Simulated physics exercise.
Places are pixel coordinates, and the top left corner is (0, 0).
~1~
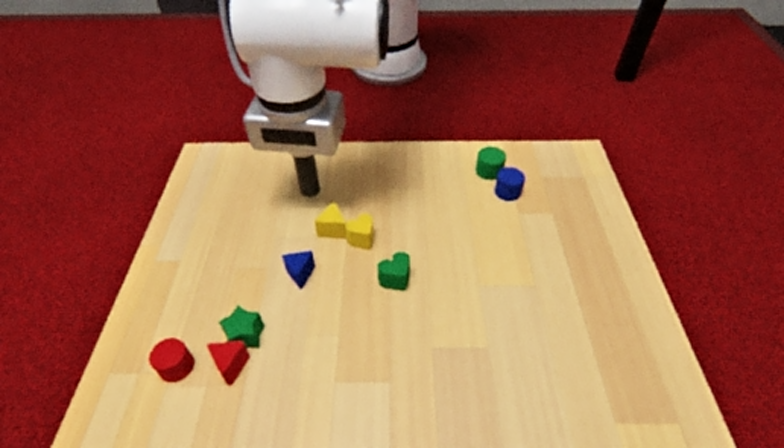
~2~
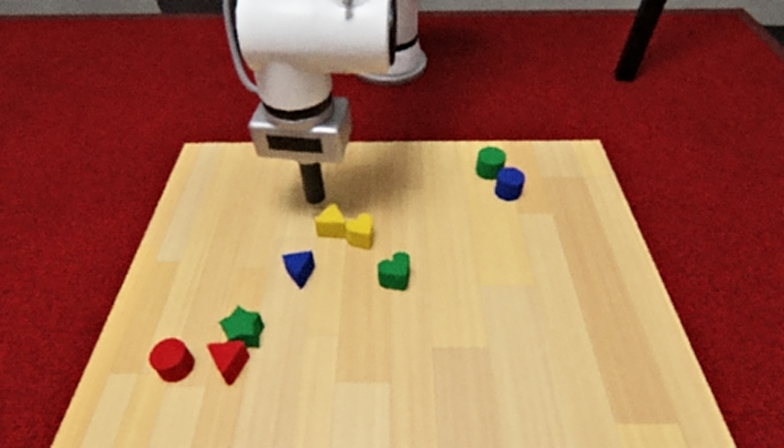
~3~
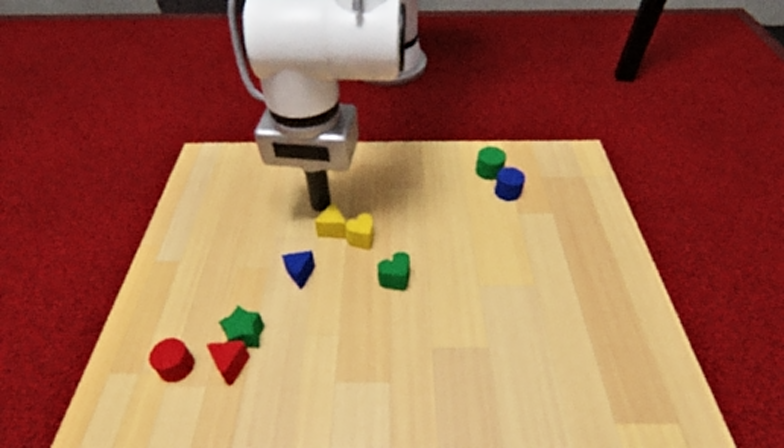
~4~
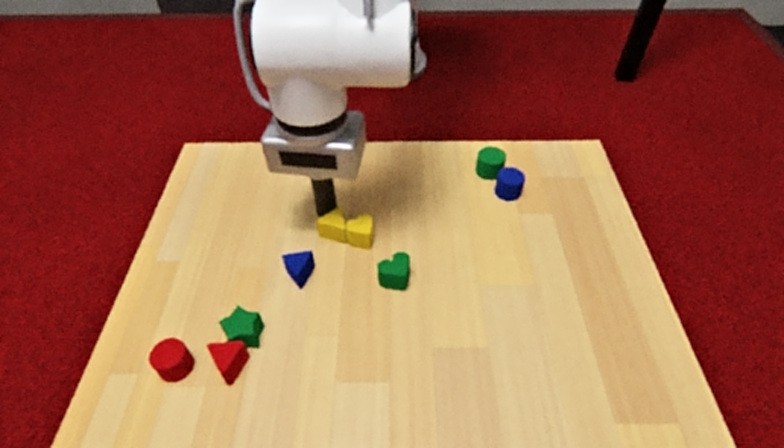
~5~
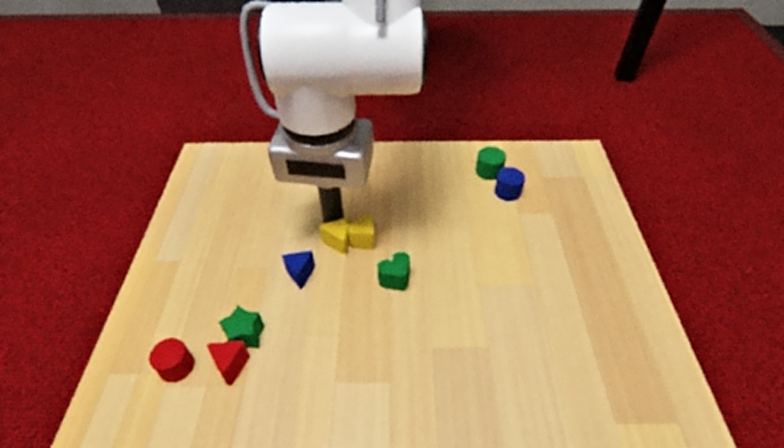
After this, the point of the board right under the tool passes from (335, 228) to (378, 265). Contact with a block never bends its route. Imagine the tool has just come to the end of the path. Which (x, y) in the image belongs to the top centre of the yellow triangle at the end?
The centre of its top will be at (353, 255).
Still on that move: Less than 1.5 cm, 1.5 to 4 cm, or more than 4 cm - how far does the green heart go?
It will move less than 1.5 cm.
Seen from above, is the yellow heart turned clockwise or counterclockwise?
Counterclockwise rotation.
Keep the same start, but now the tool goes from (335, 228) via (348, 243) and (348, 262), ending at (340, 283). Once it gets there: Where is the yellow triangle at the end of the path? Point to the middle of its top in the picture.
The middle of the upper face of the yellow triangle will lie at about (340, 287) in the picture.
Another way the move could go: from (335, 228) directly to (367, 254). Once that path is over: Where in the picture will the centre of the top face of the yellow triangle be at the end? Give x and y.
Most likely (351, 252).
The first path, step by step. Halfway along, tool (355, 239); yellow triangle (349, 247), turned 40° clockwise; yellow heart (378, 236), turned 70° anticlockwise.
At the end, tool (378, 257); yellow triangle (353, 255), turned 70° clockwise; yellow heart (396, 240), turned 75° anticlockwise; green heart unmoved.
